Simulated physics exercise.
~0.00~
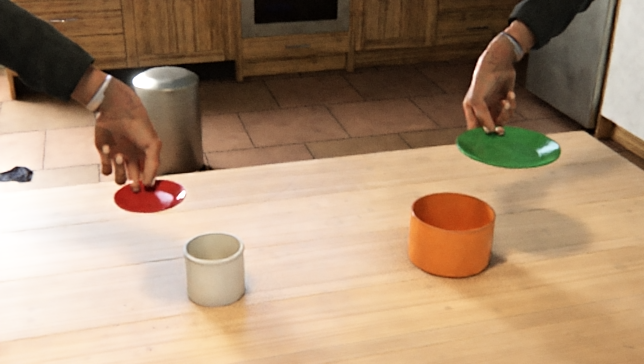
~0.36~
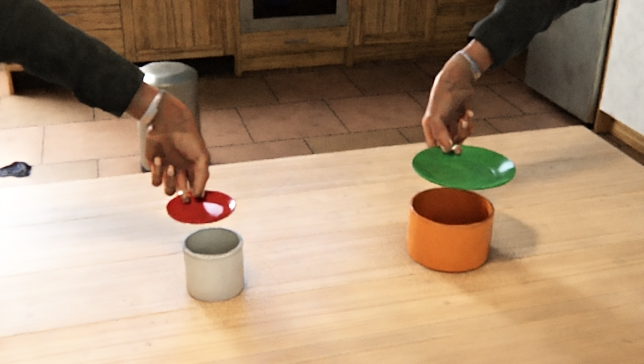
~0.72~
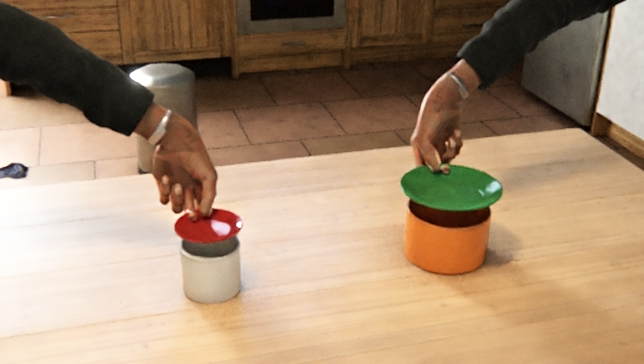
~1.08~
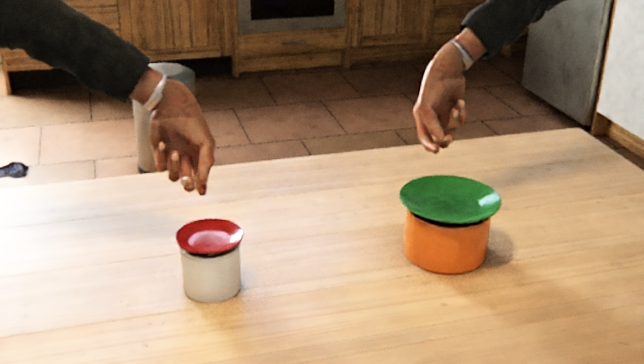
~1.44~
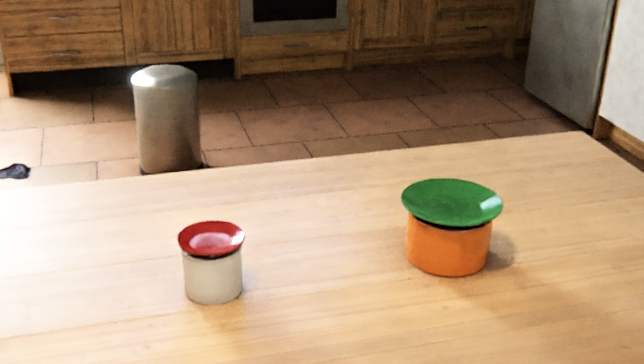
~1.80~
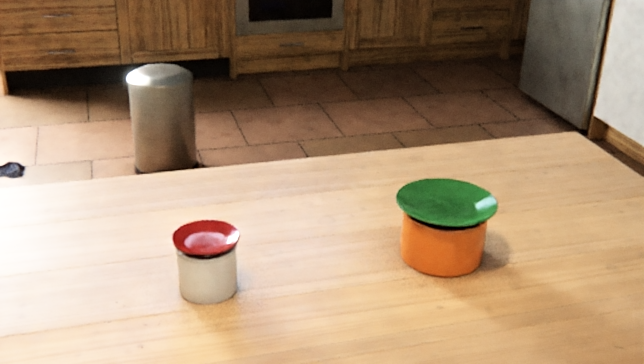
Two hands lowered a small red plate onto a pale pot on the left and a larger green plate onto an orange pot on the right, then let go and drew away, leaving both plates resting on the rims and covering the openings.
